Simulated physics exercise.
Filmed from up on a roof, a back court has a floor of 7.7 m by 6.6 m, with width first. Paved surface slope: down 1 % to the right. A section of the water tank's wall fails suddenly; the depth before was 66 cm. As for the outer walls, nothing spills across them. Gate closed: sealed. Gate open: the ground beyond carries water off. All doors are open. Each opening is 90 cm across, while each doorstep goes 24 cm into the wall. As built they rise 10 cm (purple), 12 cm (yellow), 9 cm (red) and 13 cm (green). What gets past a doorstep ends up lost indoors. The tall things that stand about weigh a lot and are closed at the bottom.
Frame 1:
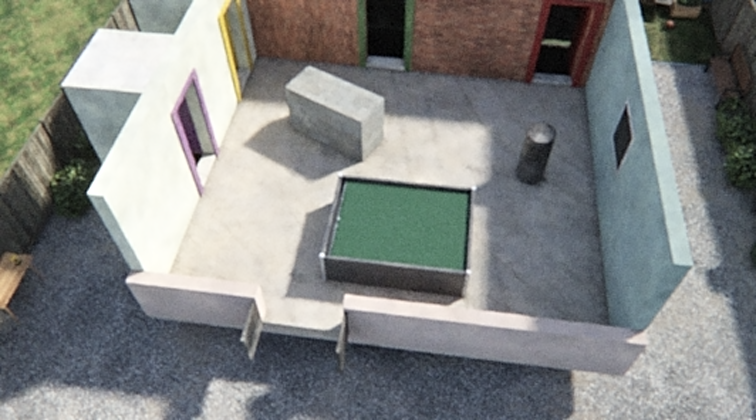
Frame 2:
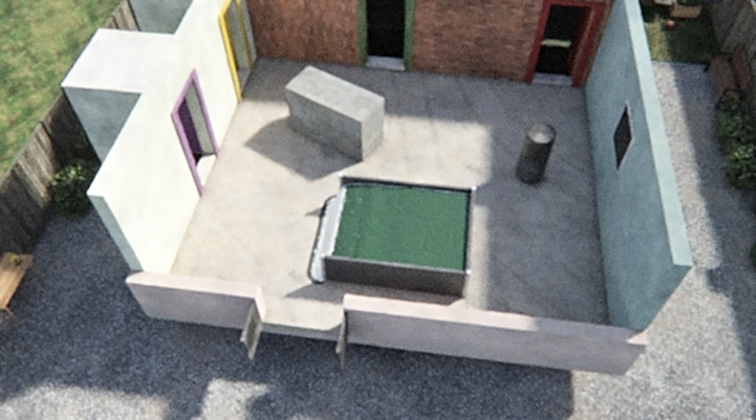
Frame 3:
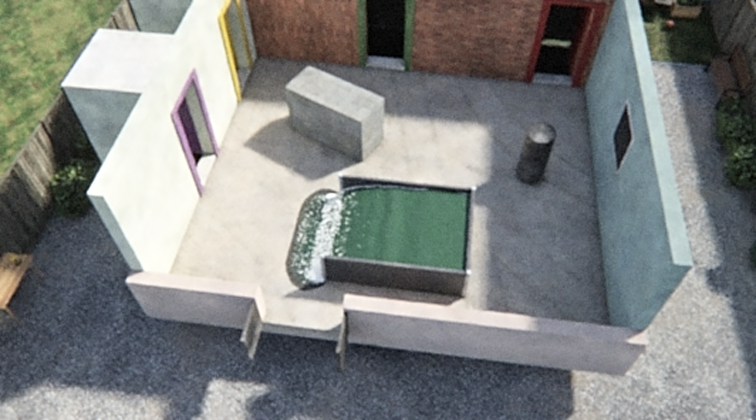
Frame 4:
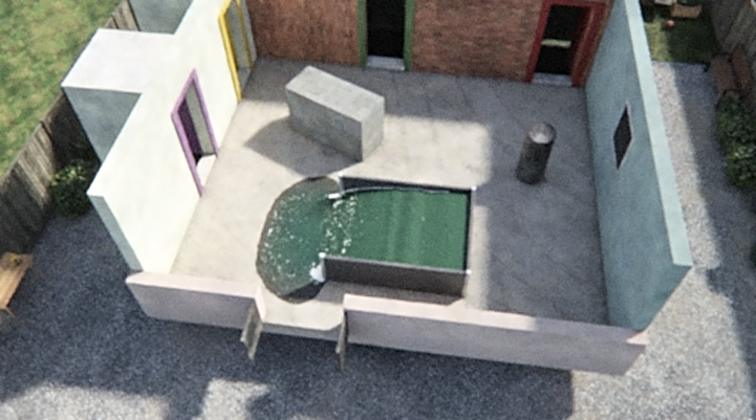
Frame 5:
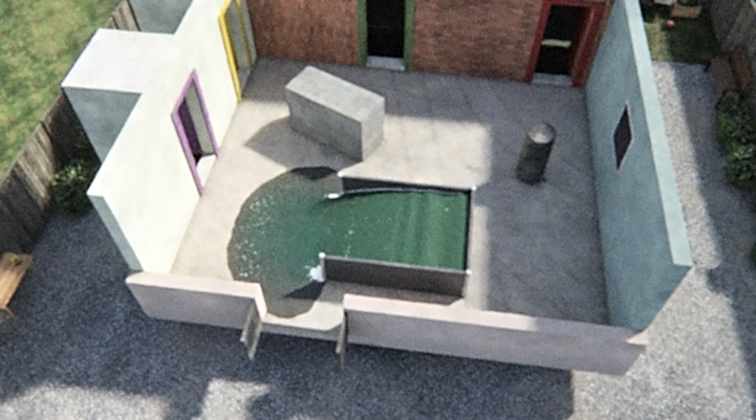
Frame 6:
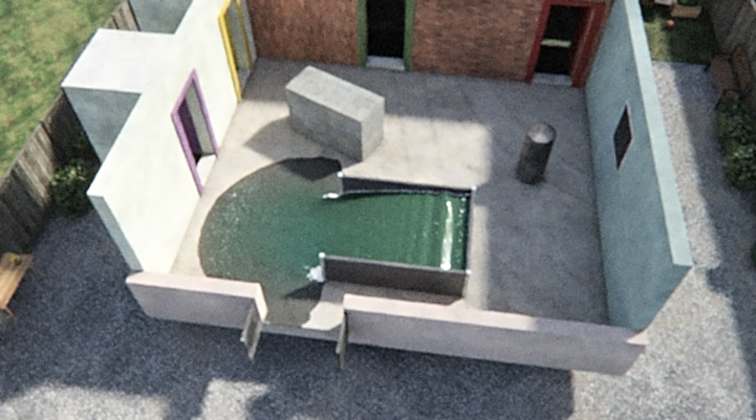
At the start, a dark-sided tank of still green water stands in a walled court beside a grey block and a short post. Water bursts through its left side in a foaming front, then spreads across the paving in a widening, rounded sheet that reaches near the low front wall.
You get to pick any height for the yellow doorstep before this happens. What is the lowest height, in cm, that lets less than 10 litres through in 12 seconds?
About 13.5 cm.
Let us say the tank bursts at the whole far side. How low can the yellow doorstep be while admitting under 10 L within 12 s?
In that case you'd want it roughly 10.0 cm high.
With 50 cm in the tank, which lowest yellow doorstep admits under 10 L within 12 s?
I'd say close to 9.0 cm.
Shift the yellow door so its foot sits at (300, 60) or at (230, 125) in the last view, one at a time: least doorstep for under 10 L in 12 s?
First place around 18 cm, second around 10.0 cm.
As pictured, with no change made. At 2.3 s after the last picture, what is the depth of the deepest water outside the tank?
About 30 cm.
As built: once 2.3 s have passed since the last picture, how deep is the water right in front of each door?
In cm: Purple 24, yellow 8, red 0, green 0.
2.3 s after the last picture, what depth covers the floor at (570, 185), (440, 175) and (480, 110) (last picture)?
0, 0 and 0 cm, respectively.
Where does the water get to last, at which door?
I'd say the red door.
Then, 0.7 s after the last picture water covers 25 % of the floor, deepest (38 cm) near (164, 286); it has not reached the yellow door.
Then, 2.3 s after the last picture water covers 30 % of the floor, deepest (30 cm) near (160, 295); 8 cm at the yellow door, 0 litres in over its 12 cm doorstep.
Then, 11.3 s after the last picture water covers 95 % of the floor, deepest (11 cm) near (581, 95); 4 cm at the yellow door, 15 litres in over its 12 cm doorstep.
At the yellow door as built, the water peaked near 16 cm, 5.9 s after the last picture.
With a doorstep of 10.5 cm, 24 litres would have come in within the 12 s; with 16.5 cm, 2 litres. So under 10 litres takes about 13.5 cm.
